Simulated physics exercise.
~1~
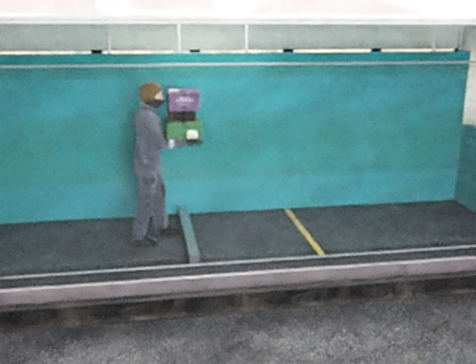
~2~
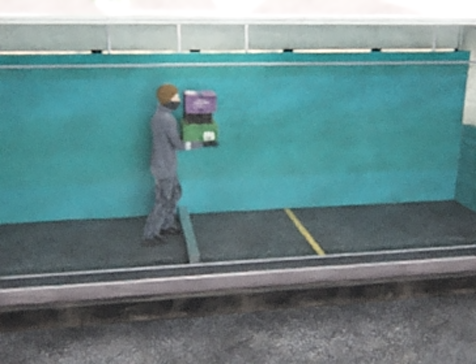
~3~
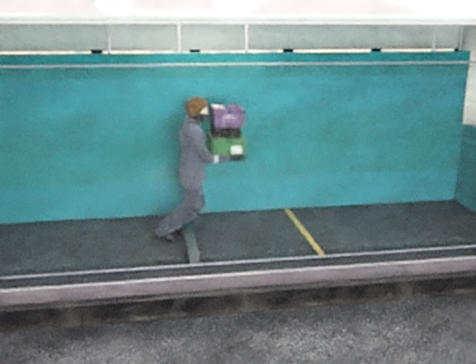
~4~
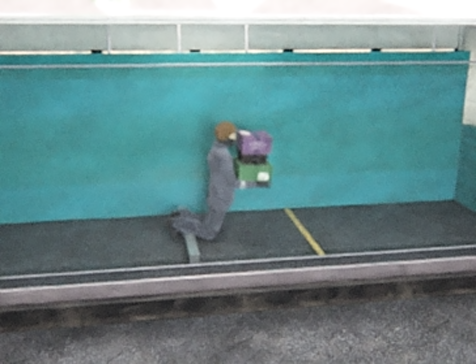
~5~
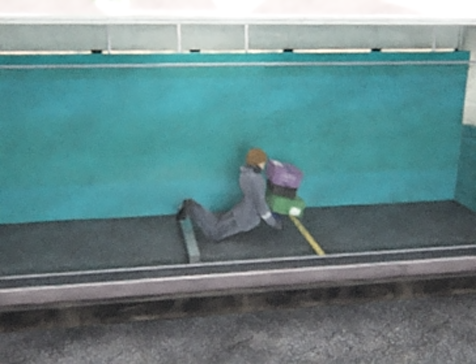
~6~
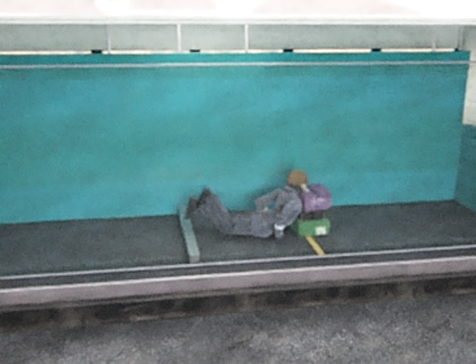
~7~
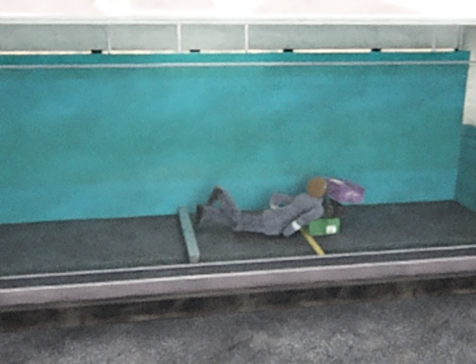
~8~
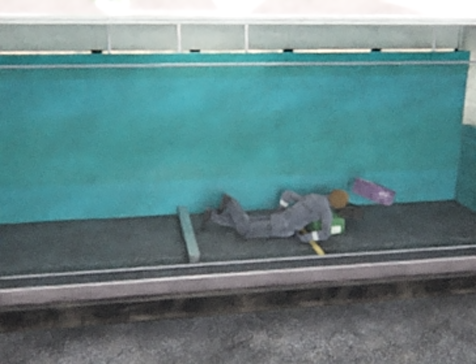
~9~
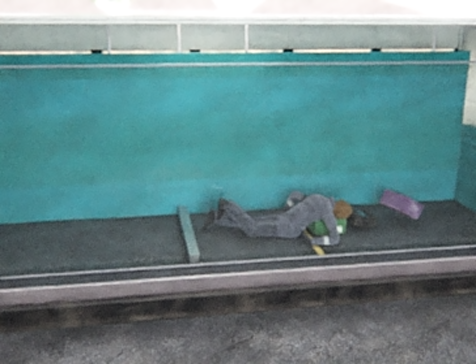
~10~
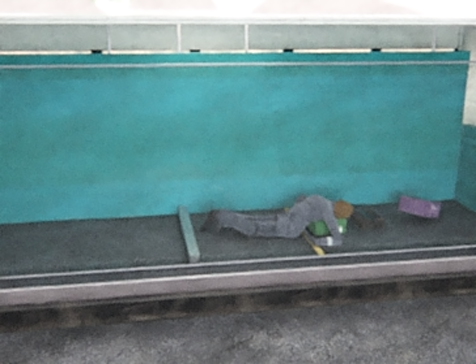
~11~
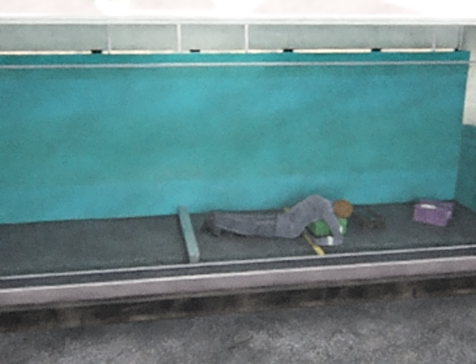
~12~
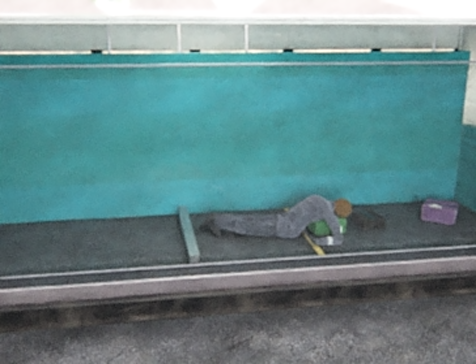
A person carrying a stack of purple, black and green boxes moved right, tripped over a low rail and fell flat, landing on the green box across the yellow line while the black one dropped just ahead and the purple one tumbled farthest right.
